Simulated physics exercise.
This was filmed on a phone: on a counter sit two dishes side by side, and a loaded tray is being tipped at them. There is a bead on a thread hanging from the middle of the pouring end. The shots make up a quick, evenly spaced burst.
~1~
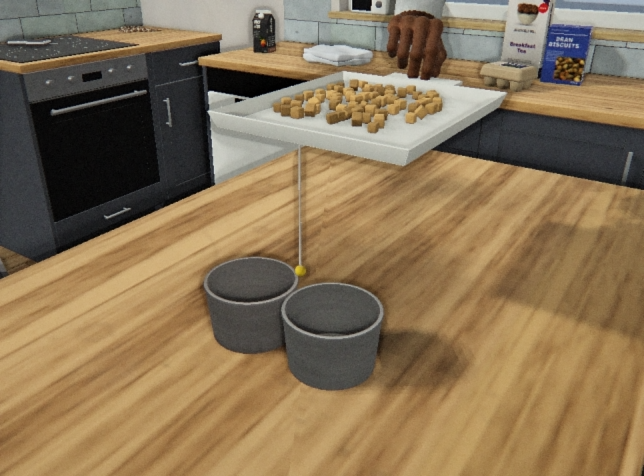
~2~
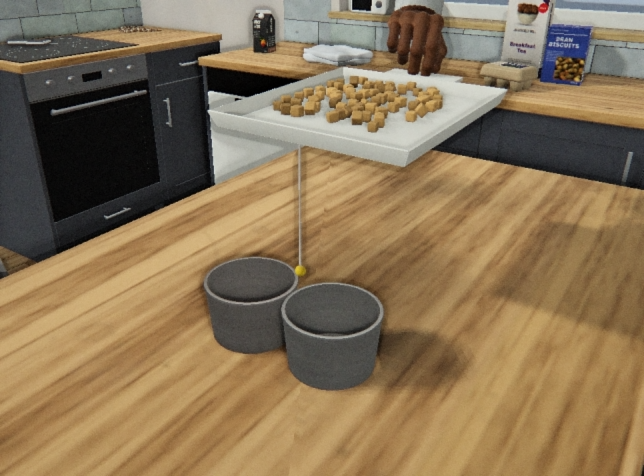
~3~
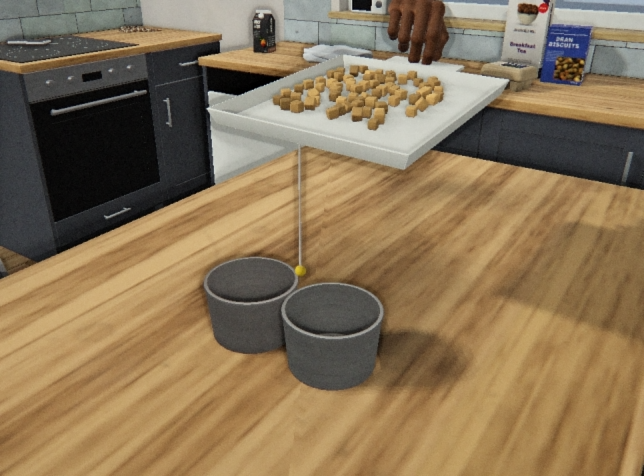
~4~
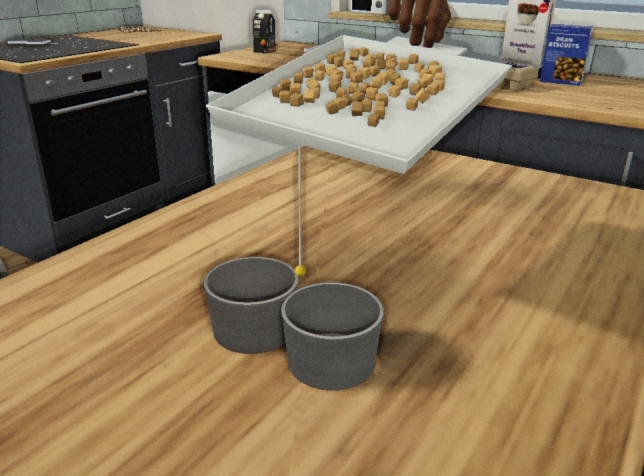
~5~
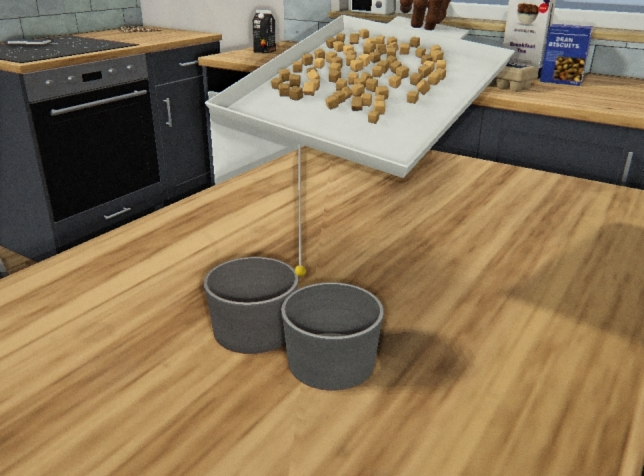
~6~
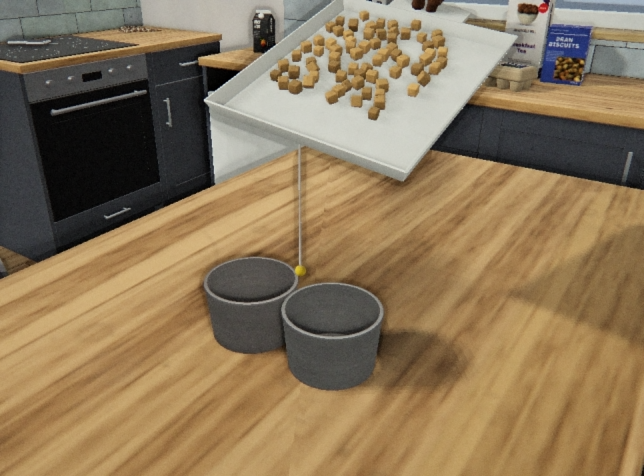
In a kitchen with dark cabinets and an oven, a fixed camera looks slightly down across a striped wooden counter. Two grey dishes sit side by side below a white tray of small tan wooden cubes, with a yellow bead hanging on a thread from its near edge. A brown hand at the back raises the tray's far side, steepening it and dipping the near edge's right corner, while the cubes remain scattered on it.
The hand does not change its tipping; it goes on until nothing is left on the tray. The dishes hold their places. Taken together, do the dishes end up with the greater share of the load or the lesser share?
They end up with the lesser share.
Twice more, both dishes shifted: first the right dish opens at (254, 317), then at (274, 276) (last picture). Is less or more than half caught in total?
Placing 1: A minority of it. Placing 2: A minority of it.
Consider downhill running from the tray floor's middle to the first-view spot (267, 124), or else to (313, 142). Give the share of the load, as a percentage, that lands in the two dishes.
About 30 and 40 percent.
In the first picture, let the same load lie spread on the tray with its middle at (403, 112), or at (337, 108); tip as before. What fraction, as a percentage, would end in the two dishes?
Try 1: 40 %; try 2: 40 %.
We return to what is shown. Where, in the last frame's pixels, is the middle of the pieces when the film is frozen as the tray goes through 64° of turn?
Check around (365, 157) in the last picture.
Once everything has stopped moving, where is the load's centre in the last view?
Once it all stops, the middle lies near (368, 389).
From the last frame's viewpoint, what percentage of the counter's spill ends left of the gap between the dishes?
I'd say some 20 in a hundred.
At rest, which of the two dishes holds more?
More winds up in the rightward dish.
Shortly afterwards, tray tipped steeply; the bulk on the tray; only a few in the right dish; a little in the air.
Next, tray tipped past a quarter turn; only a few on the tray; near a quarter in the right dish; near half outside both; a little in the air.
Some moments later, tray tipped past a quarter turn; near a third in the right dish; near two thirds outside both.
In the end, tray tipped past a quarter turn; near a third in the right dish; none at all in the left dish; near two thirds outside both.
